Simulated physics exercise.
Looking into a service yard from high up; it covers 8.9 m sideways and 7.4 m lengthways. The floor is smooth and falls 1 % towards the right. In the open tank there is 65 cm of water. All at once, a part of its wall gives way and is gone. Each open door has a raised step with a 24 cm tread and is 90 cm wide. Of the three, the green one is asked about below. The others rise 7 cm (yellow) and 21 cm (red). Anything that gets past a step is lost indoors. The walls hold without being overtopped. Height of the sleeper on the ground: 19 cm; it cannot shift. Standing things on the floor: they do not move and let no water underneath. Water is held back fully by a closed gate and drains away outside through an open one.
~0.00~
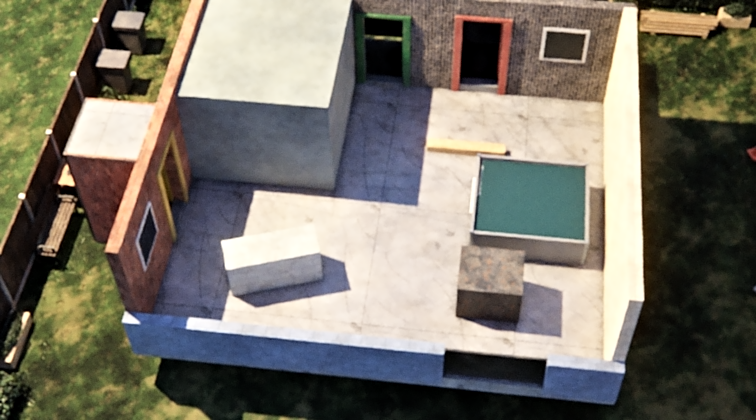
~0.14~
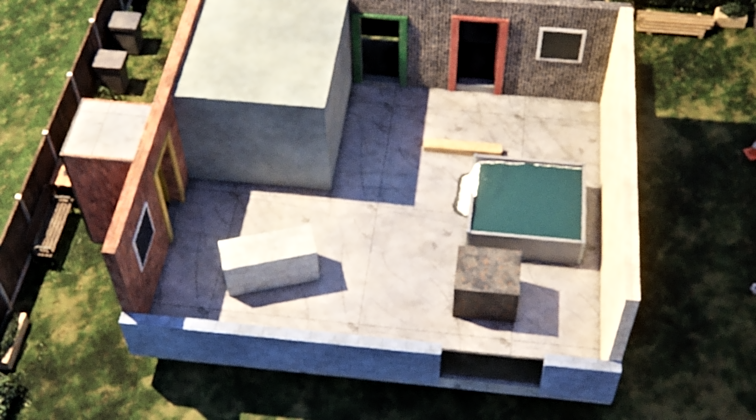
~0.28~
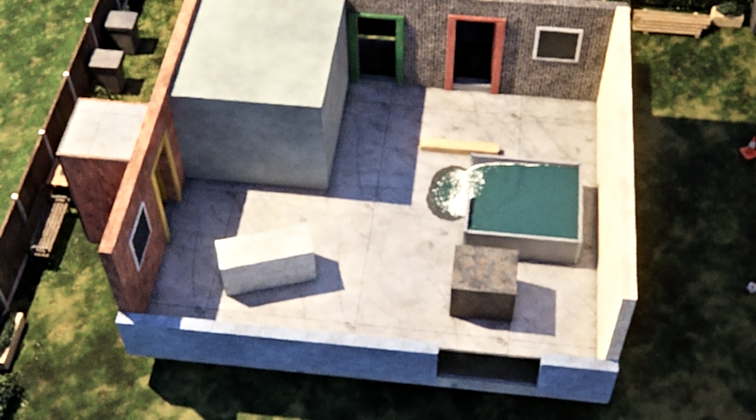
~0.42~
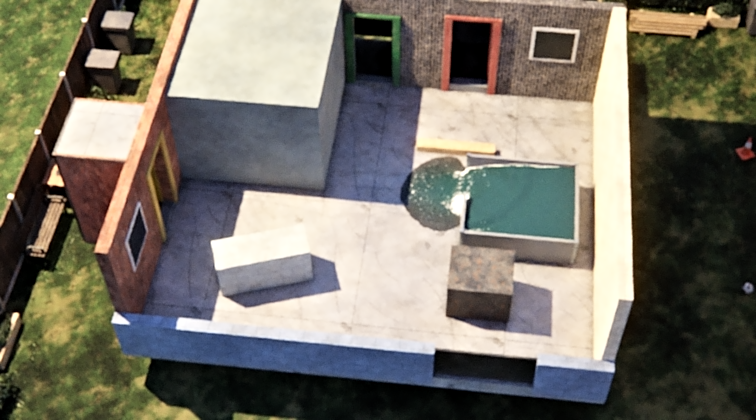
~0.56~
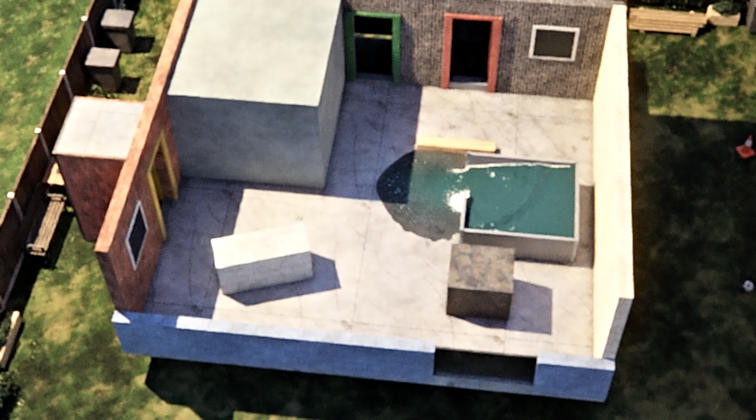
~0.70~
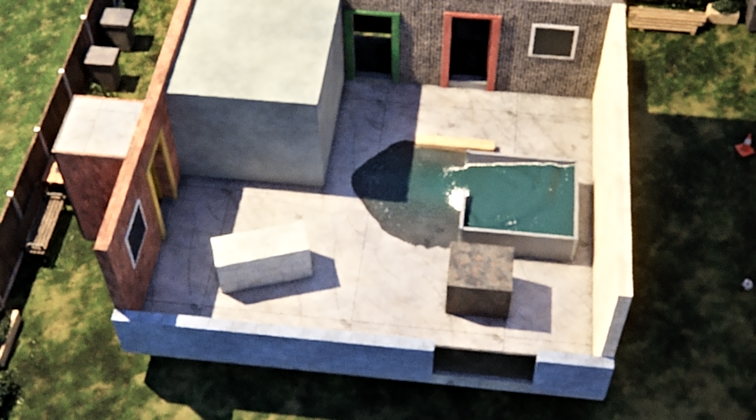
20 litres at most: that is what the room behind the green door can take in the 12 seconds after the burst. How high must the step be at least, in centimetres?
About 21 cm.
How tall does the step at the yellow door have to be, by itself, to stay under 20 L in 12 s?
Yellow - roughly 7.5 cm.
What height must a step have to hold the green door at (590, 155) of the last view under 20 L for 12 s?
Roughly 9.5 cm.
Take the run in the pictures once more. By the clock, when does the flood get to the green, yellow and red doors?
The flood shows up at green at 2.4 s, at yellow at 2.6 s, and at red at 3.6 s.
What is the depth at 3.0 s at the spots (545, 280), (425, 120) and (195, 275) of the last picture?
Close to 0, 0 and 1 cm deep.
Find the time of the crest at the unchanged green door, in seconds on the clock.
Peak: Close to 3.4 s.
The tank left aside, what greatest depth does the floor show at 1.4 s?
It gets to close to 34 centimetres there.
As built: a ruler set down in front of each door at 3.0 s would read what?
Green door: 19 cm; yellow door: 8 cm; red door: 0 cm.
After 1.4 s water covers 20 % of the floor, deepest (34 cm) near (456, 190); it has not reached the green door.
After 3.0 s water covers 40 % of the floor, deepest (26 cm) near (350, 79); 19 cm at the green door, 47 litres in over its 5 cm step.
After 12.0 s water covers 95 % of the floor, deepest (12 cm) near (571, 377); 6 cm at the green door, 381 litres in over its 5 cm step.
At the green door as built, the water arrived by 2.4 s and peaked near 20 cm at 3.4 s.
Run again over the same 12 s with other heights there, 40 litres in over 18 cm, 7 litres over 24.5 cm. The limit of 20 litres is kept from about 21 cm up.
